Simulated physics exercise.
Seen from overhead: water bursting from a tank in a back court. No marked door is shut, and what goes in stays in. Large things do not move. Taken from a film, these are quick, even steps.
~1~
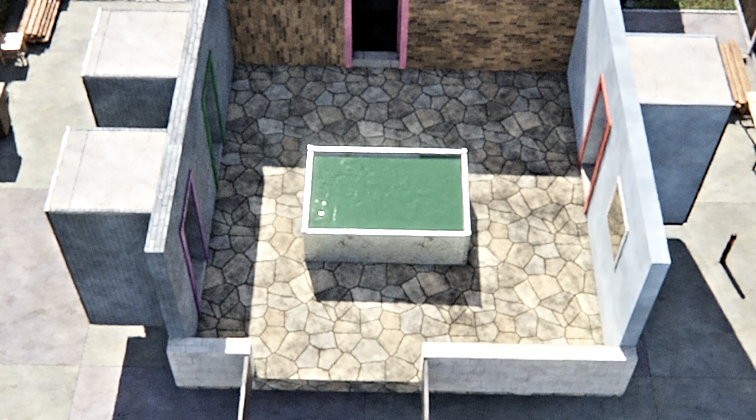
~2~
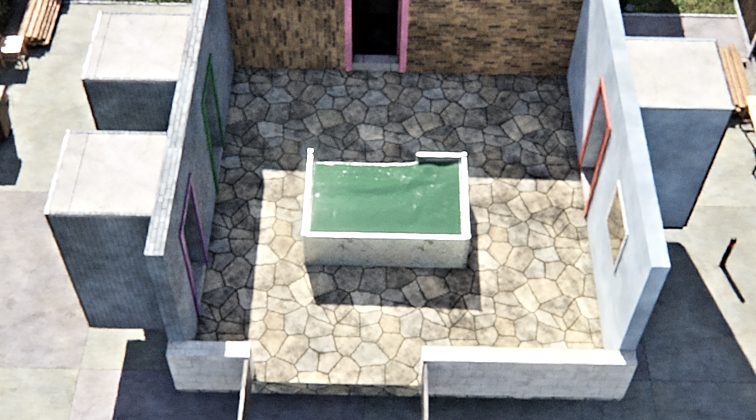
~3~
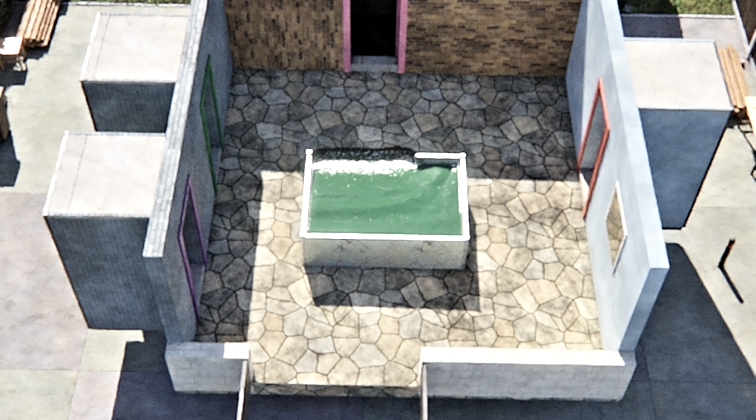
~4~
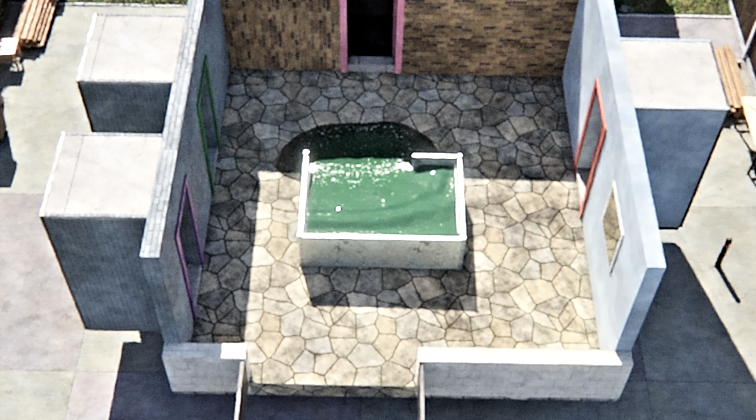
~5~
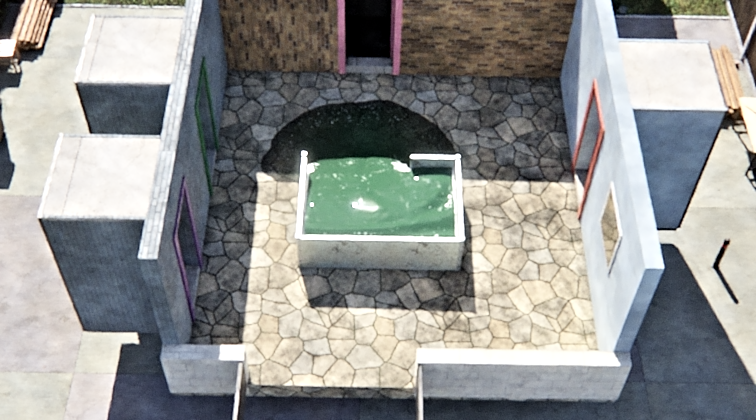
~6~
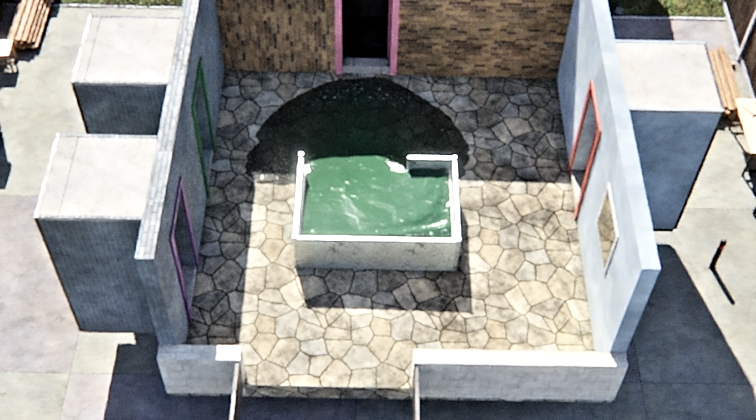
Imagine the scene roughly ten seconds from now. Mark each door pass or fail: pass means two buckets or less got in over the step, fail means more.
Pink door - fail, red door - pass, green door - pass, purple door - pass.
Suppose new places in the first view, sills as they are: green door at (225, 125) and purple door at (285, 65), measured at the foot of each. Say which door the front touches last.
The one in red comes last.
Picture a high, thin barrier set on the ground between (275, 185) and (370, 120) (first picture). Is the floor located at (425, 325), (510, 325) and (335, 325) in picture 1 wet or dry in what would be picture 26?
Point by point: First not reached, second not reached, third not reached.
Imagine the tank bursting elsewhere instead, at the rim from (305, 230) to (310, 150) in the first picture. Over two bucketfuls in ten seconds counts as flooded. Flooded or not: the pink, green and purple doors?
Door by door: Pink stops short, green goes past the mark, purple goes past the mark.
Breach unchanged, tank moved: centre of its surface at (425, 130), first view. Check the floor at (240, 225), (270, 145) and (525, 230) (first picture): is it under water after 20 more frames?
In order: Submerged, submerged, submerged.
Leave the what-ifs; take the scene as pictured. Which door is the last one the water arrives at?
The purple door.
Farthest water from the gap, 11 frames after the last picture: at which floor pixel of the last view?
My guess is roughly (549, 82).
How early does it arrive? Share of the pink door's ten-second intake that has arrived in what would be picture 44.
My figure is 100 in a hundred.
A moment on, water covers 30 % of the floor; the pink door over two buckets in, the red door not reached, the green door not reached, the purple door not reached.
Next, water covers 30 % of the floor; the pink door far over two buckets in, the red door not reached, the green door wet at the sill, nothing in, the purple door not reached.
Then, water covers 45 % of the floor; the pink door far over two buckets in, the red door wet at the sill, nothing in, the green door wet at the sill, nothing in, the purple door not reached.
Later, water covers 85 % of the floor; the pink door far over two buckets in, the red door wet at the sill, nothing in, the green door under two buckets in, the purple door wet at the sill, nothing in.
In the end, water covers 95 % of the floor; the pink door far over two buckets in, the red door wet at the sill, nothing in, the green door under two buckets in, the purple door wet at the sill, nothing in.
